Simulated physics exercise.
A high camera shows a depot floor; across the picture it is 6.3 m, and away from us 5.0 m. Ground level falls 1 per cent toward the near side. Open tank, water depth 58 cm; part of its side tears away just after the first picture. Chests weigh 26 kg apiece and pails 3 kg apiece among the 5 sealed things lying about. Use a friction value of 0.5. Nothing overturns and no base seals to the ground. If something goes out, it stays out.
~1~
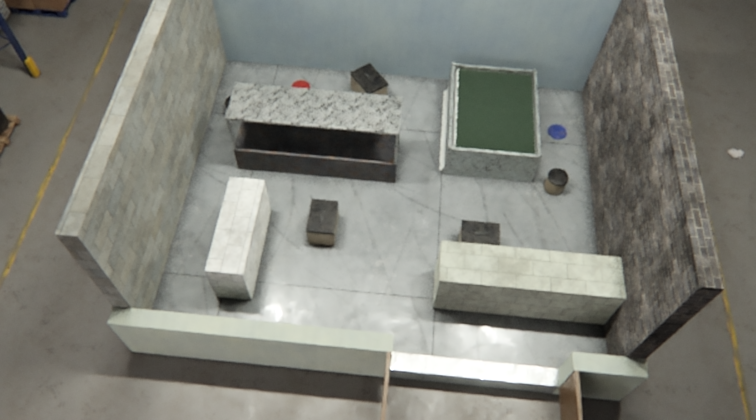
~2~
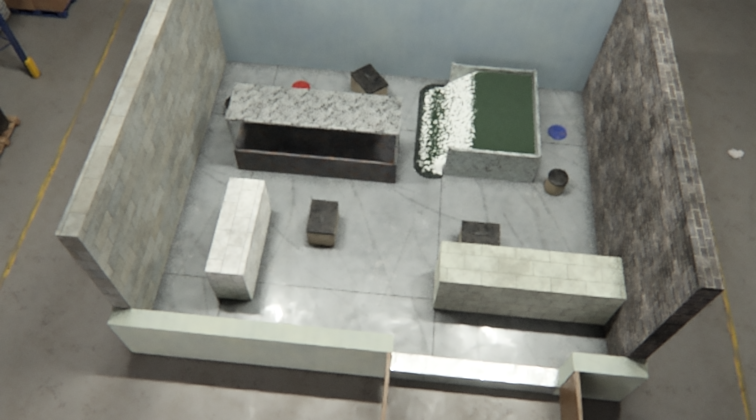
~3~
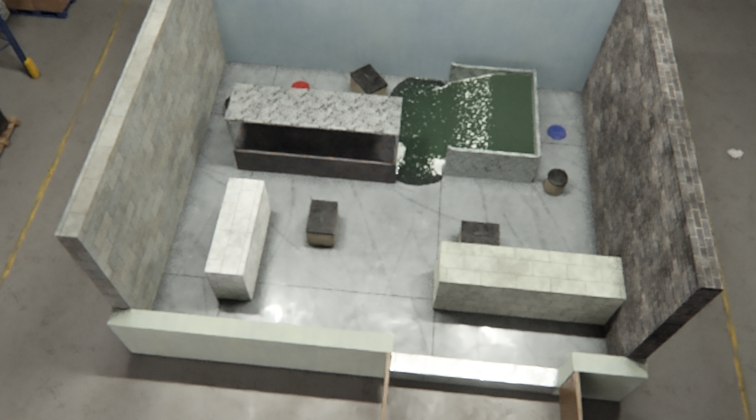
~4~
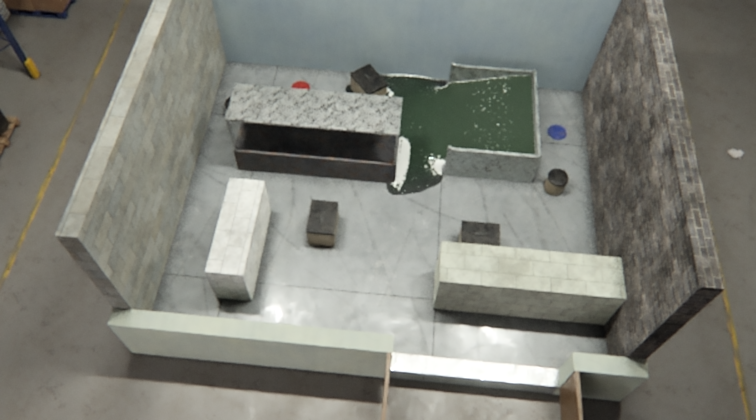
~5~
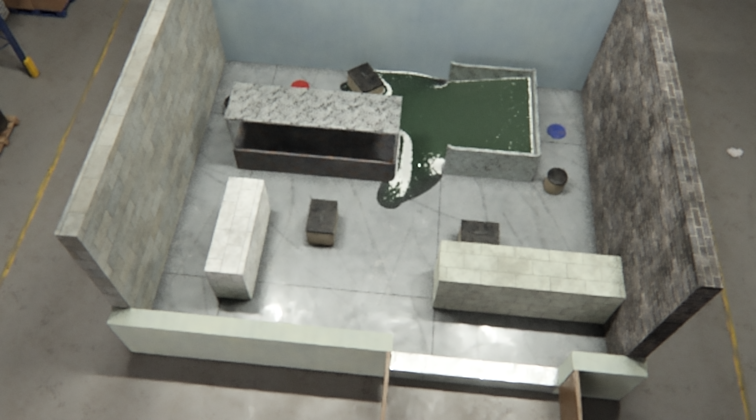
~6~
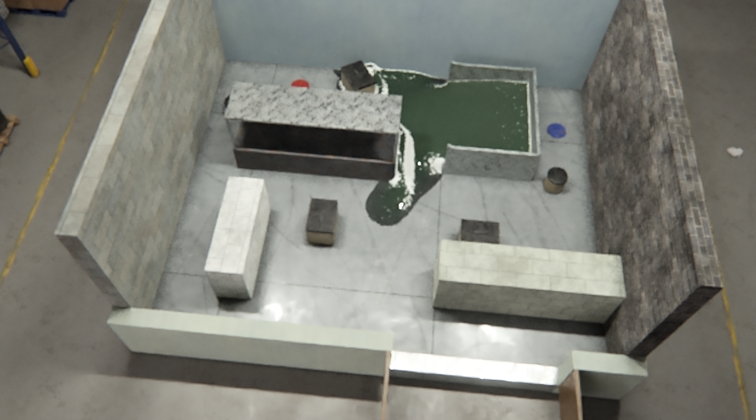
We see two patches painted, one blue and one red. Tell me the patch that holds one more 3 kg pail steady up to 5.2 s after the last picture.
That is the blue patch.
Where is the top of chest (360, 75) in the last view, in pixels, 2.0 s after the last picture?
Around (257, 64).
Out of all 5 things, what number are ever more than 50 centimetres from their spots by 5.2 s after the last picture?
That adds up to 2.
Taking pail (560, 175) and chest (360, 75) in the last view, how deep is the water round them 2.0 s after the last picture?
Roughly 0 and 25 cm.
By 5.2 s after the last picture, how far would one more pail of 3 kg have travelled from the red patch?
Close to 140 centimetres, I'd reckon.
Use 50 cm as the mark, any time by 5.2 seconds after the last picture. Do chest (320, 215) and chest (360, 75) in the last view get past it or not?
Taking them one at a time, I'd say not as far, then further.
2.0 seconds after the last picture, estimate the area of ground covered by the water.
Flooded: Near 18 m2.
Then, 0.5 s after the last picture on blue it would be 0 cm off in 0 cm of water; on red it would be 7 cm off in 4 cm of water.
Then, 2.0 s after the last picture on blue it would be 0 cm off in 0 cm of water; on red it would be 114 cm off in 31 cm of water.
Then, 3.4 s after the last picture on blue it would be 0 cm off in 0 cm of water; on red it would be 122 cm off in 13 cm of water.
Then, 5.2 s after the last picture on blue it would be 0 cm off in 0 cm of water; on red it would be 148 cm off in 8 cm of water.
